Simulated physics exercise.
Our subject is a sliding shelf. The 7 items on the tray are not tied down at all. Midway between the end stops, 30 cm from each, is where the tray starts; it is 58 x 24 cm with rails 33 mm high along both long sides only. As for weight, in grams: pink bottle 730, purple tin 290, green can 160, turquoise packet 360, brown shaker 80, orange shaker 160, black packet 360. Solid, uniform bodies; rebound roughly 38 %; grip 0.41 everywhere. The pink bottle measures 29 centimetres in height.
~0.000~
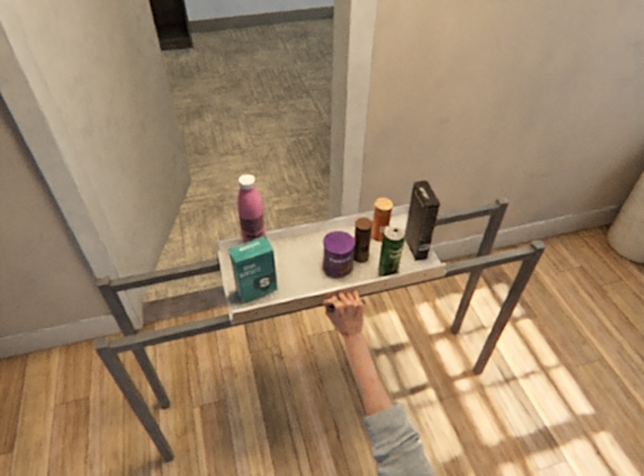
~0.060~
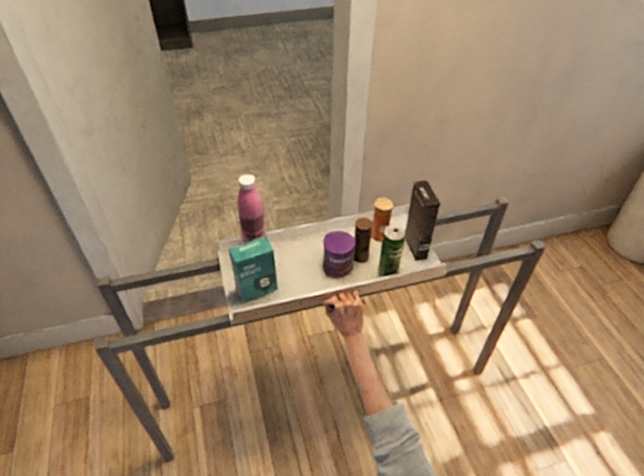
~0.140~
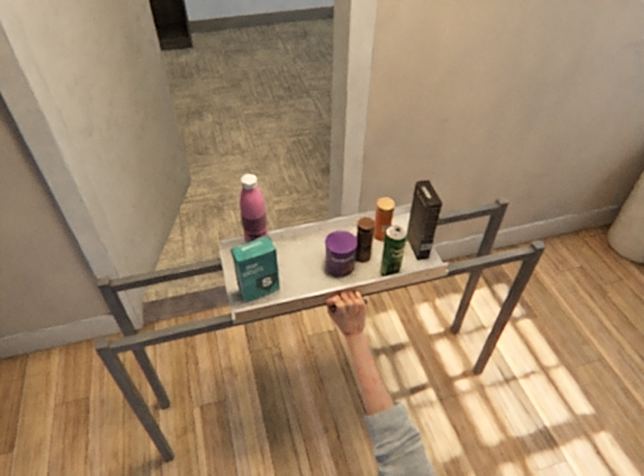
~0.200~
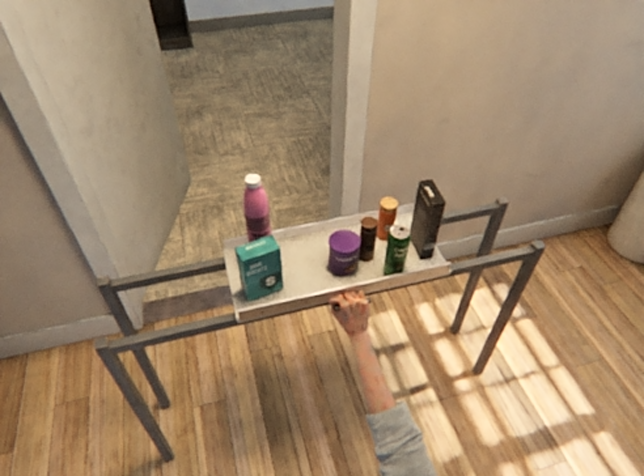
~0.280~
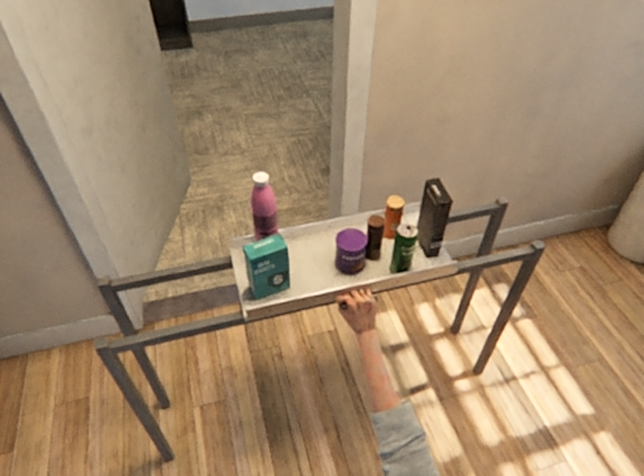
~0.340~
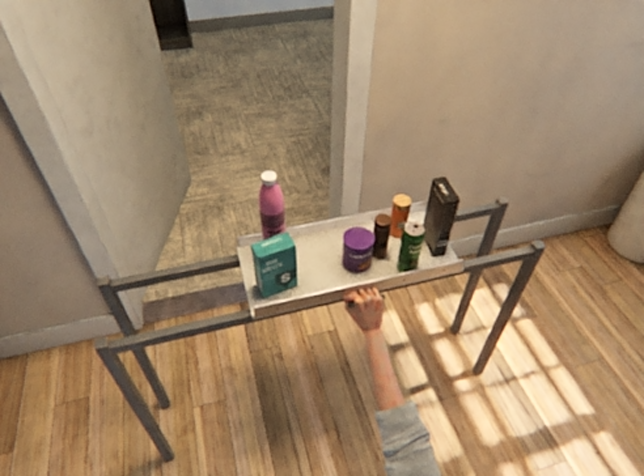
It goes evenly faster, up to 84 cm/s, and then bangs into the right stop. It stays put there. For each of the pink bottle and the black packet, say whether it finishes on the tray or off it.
Pink bottle: On the tray; black packet: Off the tray.
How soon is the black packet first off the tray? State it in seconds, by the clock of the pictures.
That first happens close to 0.8 seconds.
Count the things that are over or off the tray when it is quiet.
Total: 5.
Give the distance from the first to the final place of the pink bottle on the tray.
Roughly 25 centimetres.
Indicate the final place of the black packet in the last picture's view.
Around (546, 340).
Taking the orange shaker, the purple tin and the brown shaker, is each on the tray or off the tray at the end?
When everything stops, the orange shaker is out of bounds, the purple tin is still in bounds, and the brown shaker is still in bounds.
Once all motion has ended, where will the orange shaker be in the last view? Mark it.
It ends up at about (499, 323).
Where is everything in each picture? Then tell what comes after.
In the first picture, tray midway; pink bottle (252, 223); black packet (421, 222).
In the second picture, tray midway; turquoise packet (254, 270); brown shaker (362, 241).
In the third picture, tray has slid 1 cm right; orange shaker (384, 220); purple tin (340, 254).
In the fourth picture, tray has slid 2 cm right; green can (397, 253); turquoise packet (260, 269).
In the fifth picture, tray has slid 4 cm right; brown shaker (374, 238); orange shaker (393, 218).
In the sixth picture, tray has slid 5 cm right; pink bottle (273, 219); black packet (439, 218).
After 1.04 s, tray has slid 30 cm right; black packet now off the tray; pink bottle leaning 72° near (421, 209); green can leaning 70°.
After 1.34 s, tray has slid 30 cm right; green can and orange shaker now off the tray; pink bottle on its side near (430, 218); brown shaker on its side.
At rest (2.8 s), off the tray, green can, orange shaker and black packet; tipped over on the tray, pink bottle and brown shaker; not toppled but over 5 cm from the start, purple tin and turquoise packet. In the last view, pink bottle near (430, 218), black packet near (546, 340).
